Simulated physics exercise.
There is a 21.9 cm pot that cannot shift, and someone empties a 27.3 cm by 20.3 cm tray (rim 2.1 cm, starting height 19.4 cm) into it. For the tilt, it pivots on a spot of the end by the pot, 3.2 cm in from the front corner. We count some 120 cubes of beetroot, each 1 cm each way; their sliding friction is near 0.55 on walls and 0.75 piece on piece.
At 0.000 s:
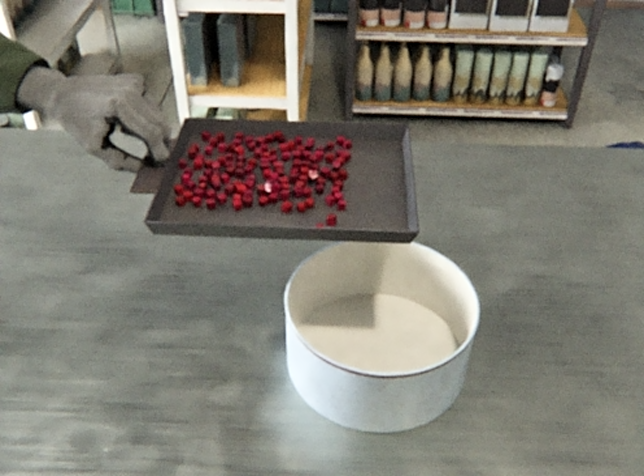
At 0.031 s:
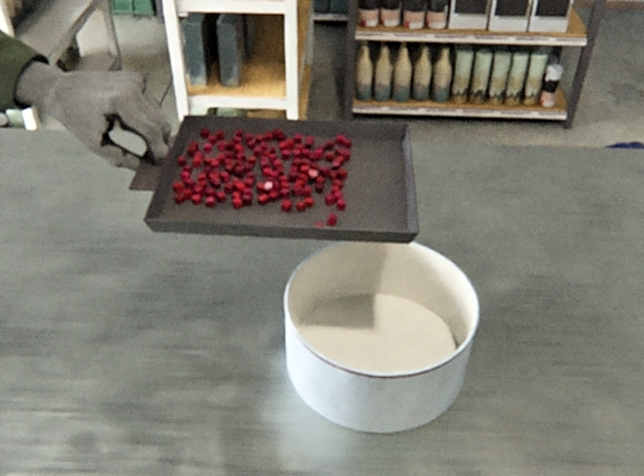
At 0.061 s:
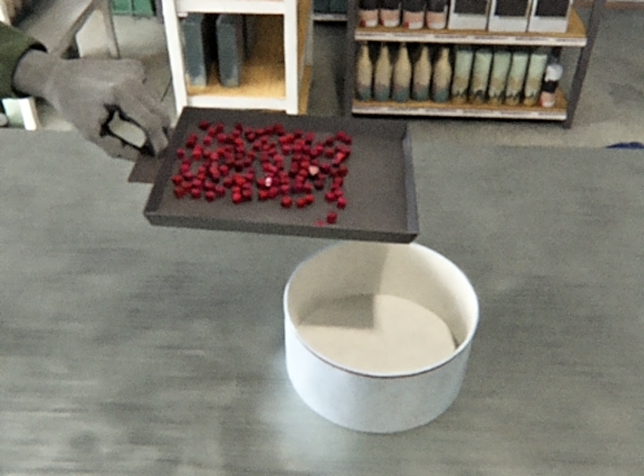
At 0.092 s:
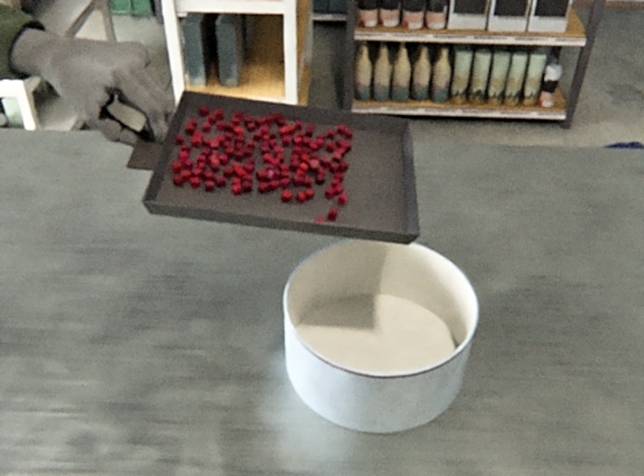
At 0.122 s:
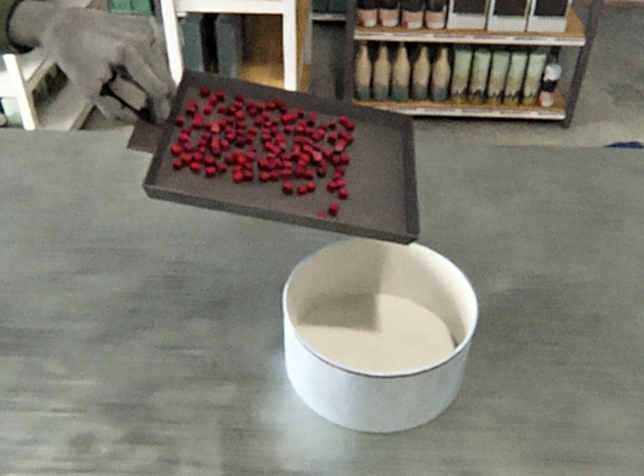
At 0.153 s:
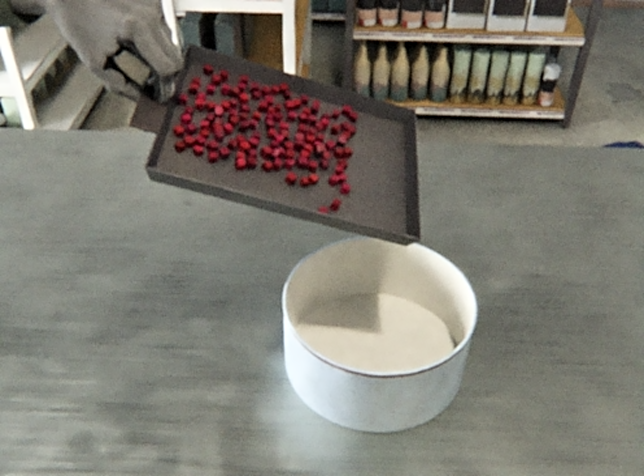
At a gray table in front of some shelves, a hand raised the left end of a dark tray of small red cubes, slowly at first, then faster, beside an empty white round pot.
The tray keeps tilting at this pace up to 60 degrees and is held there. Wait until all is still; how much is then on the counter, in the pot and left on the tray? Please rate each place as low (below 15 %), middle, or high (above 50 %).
Counter: Middle, pot: Middle, tray: Middle.
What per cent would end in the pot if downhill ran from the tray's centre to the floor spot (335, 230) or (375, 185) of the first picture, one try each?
Roughly 45 per cent on the first try and 5 per cent on the second.
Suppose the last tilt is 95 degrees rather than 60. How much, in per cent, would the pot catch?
Around 30 in a hundred.
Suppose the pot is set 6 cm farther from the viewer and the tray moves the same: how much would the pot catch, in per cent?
In that case about 15 percent would end up there.
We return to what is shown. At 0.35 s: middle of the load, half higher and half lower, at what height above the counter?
Roughly 34 cm above the counter.
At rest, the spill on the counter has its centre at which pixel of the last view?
(598, 408), about.
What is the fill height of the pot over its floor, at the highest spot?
I'd say near 1.0 centimetres.
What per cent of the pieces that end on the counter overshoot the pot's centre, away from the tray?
Around 100 per cent, give or take.
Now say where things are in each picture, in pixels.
Tray tilt 0 degrees, front corners at (151, 218) and (412, 228); middle of the pieces at (267, 174); pot at (382, 298), in the first picture.
Tray tilt 1 degrees, front corners at (151, 216) and (412, 228); middle of the pieces at (267, 173), in the second picture.
Tray tilt 3 degrees, front corners at (150, 209) and (412, 229), lowest corner right front; middle of the pieces at (267, 168), in the third picture.
Tray tilt 7 degrees, front corners at (149, 198) and (413, 230), lowest corner right front; middle of the pieces at (267, 159), in the fourth picture.
Tray tilt 13 degrees, front corners at (150, 182) and (414, 232), lowest corner right front; middle of the pieces at (268, 147), in the fifth picture.
Tray tilt 19 degrees, front corners at (153, 164) and (415, 233), lowest corner right front; middle of the pieces at (272, 134); pot at (379, 298). The tray's pace is about 205 degrees a second, in the sixth picture.
After 0.27 s, tilt 43 degrees; the tray holds 100 %, the pot 0 %.
After 0.35 s, tilt 56 degrees; the tray holds 100 %, the pot 0 %.
After 0.56 s, tilt 60 degrees; the tray holds 80 %, the pot 0 %.
At rest (2.0 s), counter 35 %, pot 30 %, tray 40 %.
